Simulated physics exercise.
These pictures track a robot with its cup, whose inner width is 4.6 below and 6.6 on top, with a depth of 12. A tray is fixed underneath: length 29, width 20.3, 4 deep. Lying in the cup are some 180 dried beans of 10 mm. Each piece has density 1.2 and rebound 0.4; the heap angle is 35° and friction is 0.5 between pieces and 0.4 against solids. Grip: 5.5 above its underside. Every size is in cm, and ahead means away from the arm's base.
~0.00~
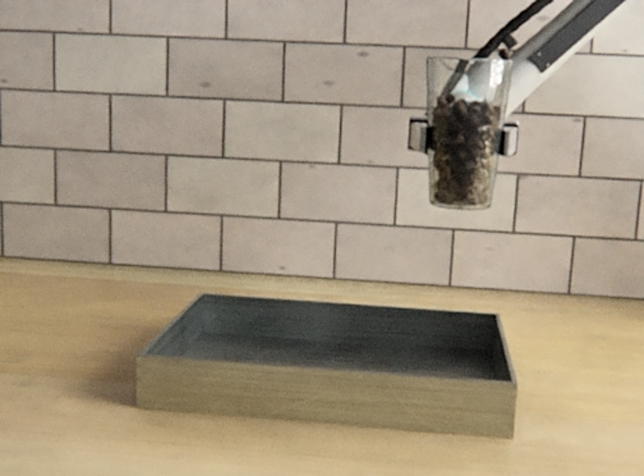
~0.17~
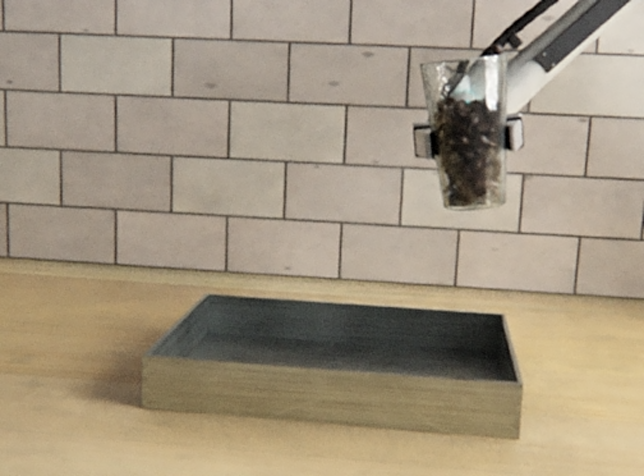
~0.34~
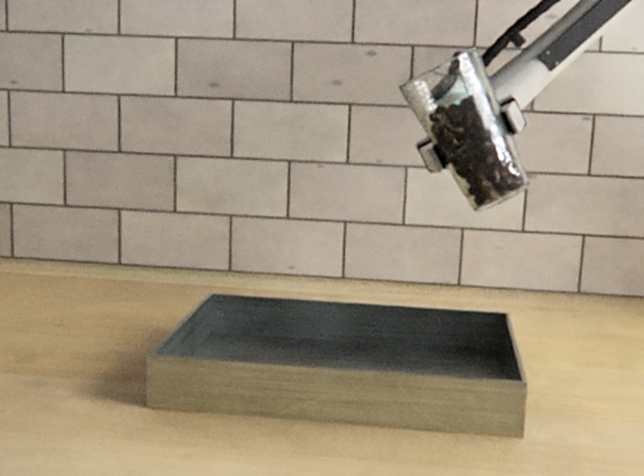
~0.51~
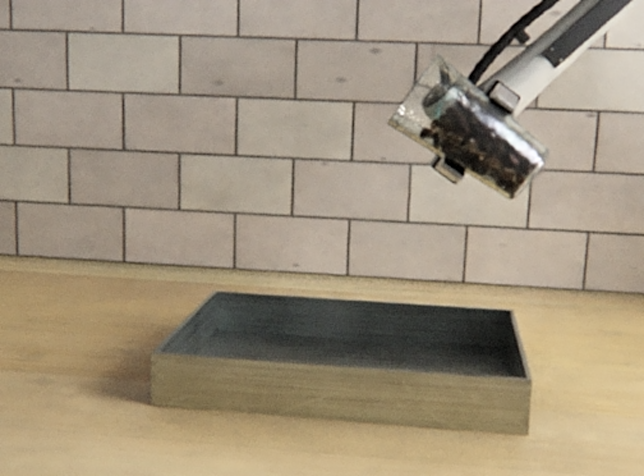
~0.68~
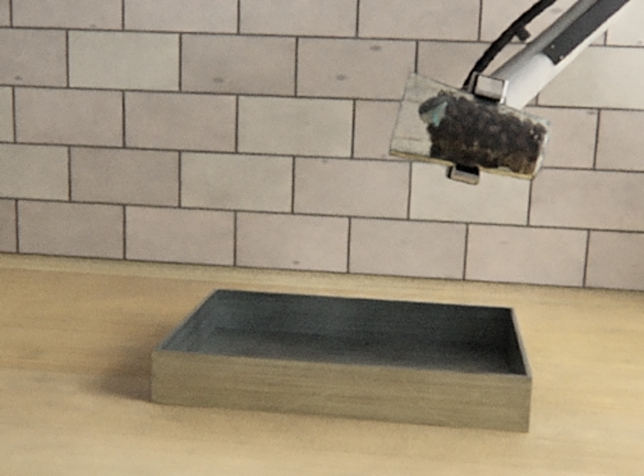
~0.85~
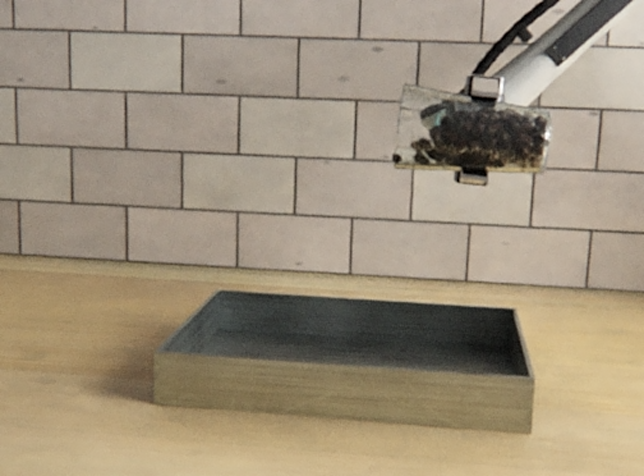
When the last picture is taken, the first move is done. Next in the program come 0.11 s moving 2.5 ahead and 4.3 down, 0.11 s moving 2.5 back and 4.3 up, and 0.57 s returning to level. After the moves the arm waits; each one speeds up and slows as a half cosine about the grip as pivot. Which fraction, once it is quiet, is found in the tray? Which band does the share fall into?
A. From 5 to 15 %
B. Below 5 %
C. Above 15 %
Option A: From 5 to 15 %.
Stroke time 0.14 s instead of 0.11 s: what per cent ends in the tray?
It would come to around 5 %.
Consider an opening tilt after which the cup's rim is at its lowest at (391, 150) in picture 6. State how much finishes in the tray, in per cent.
I'd put it at roughly 5 %.
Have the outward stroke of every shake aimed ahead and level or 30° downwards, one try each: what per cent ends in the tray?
First try about 70 %, second try about 35 %.
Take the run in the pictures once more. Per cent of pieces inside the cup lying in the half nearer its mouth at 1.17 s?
Roughly 35 %.
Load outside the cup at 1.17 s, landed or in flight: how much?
5 %.
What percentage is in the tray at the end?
8 per cent or thereabouts.
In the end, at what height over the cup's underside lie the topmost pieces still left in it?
Some 10.5 cm.
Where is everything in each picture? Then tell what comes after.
The first frame shows cup middle at (465, 135), level; upper third of the load around (465, 121), from x 440 to 505, top at y 55; 175 in the cup.
The second frame shows cup middle at (469, 135), tilted 8° forward; upper third of the load around (471, 121), from x 440 to 495, top at y 50.
The third frame shows cup middle at (471, 134), tilted 30° forward; upper third of the load around (467, 122), from x 435 to 515, top at y 55.
The fourth frame shows cup middle at (473, 133), tilted 56° forward; upper third of the load around (473, 122), from x 425 to 535, top at y 95.
The fifth frame shows cup middle at (472, 133), tilted 78° forward; upper third of the load around (482, 121), from x 435 to 540, top at y 105.
The sixth frame shows cup middle at (474, 135), tilted 86° forward; upper third of the load around (494, 125), from x 400 to 540, top at y 110; 175 in the cup.
By 1.17 s, tilted 80° forward, highest piece 23 above the table; 165 in the cup, 2 in the tray, 8 in flight or on a rim.
By 1.48 s, tilted 15° forward, highest piece 27 above the table; 162 in the cup, 11 in the tray, 2 in flight or on a rim.
By 1.84 s, level, highest piece 27 above the table; 162 in the cup, 13 in the tray.
By 2.89 s, level, highest piece 27 above the table; 162 in the cup, 13 in the tray.
Final count, 162 in the cup, 13 in the tray. That is 7 % in the tray.
